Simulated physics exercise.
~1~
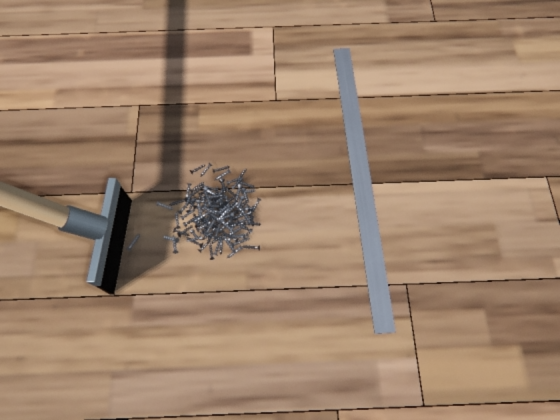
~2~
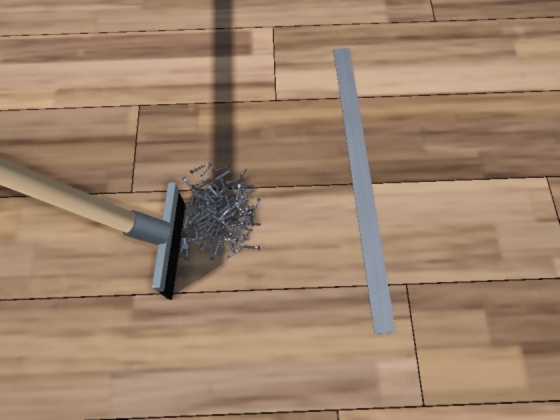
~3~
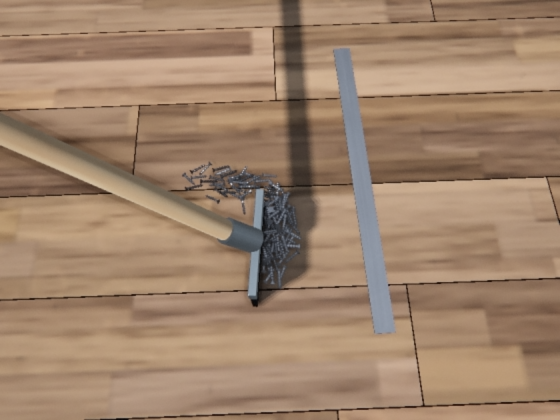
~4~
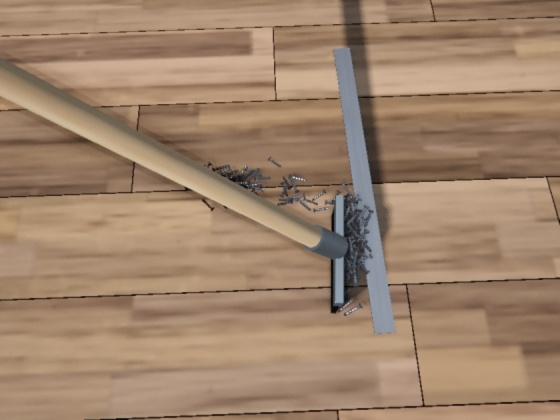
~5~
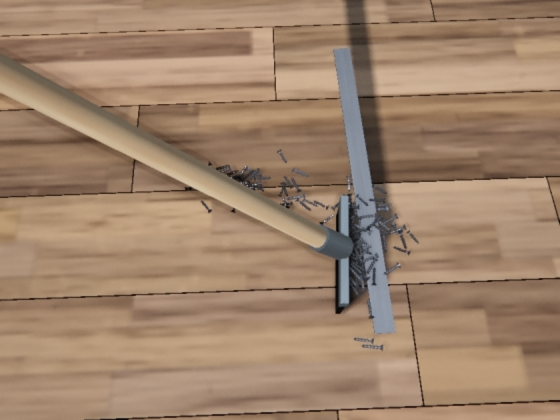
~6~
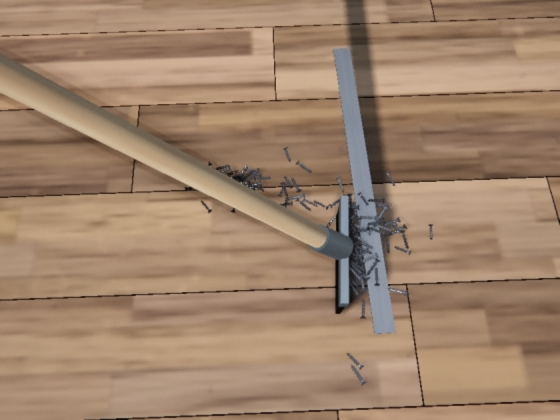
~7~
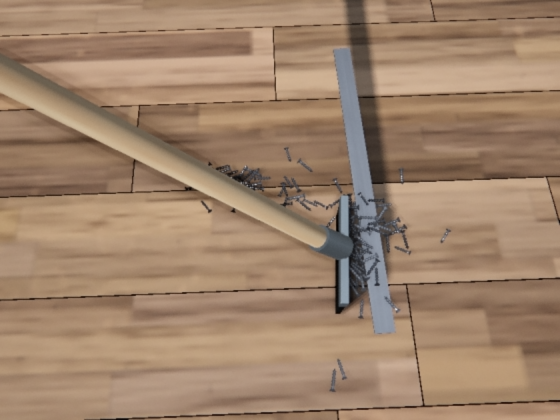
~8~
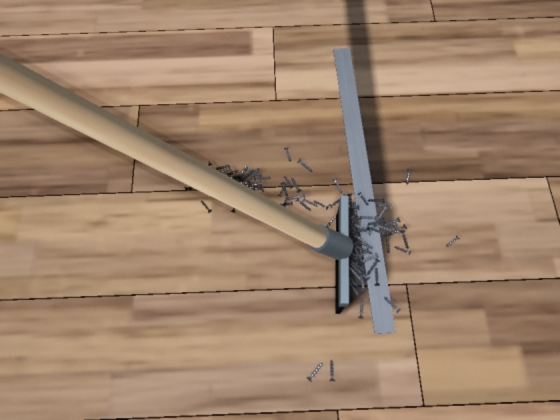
A squeegee pushes a pile of screws right against a metal strip, scattering some beyond it.
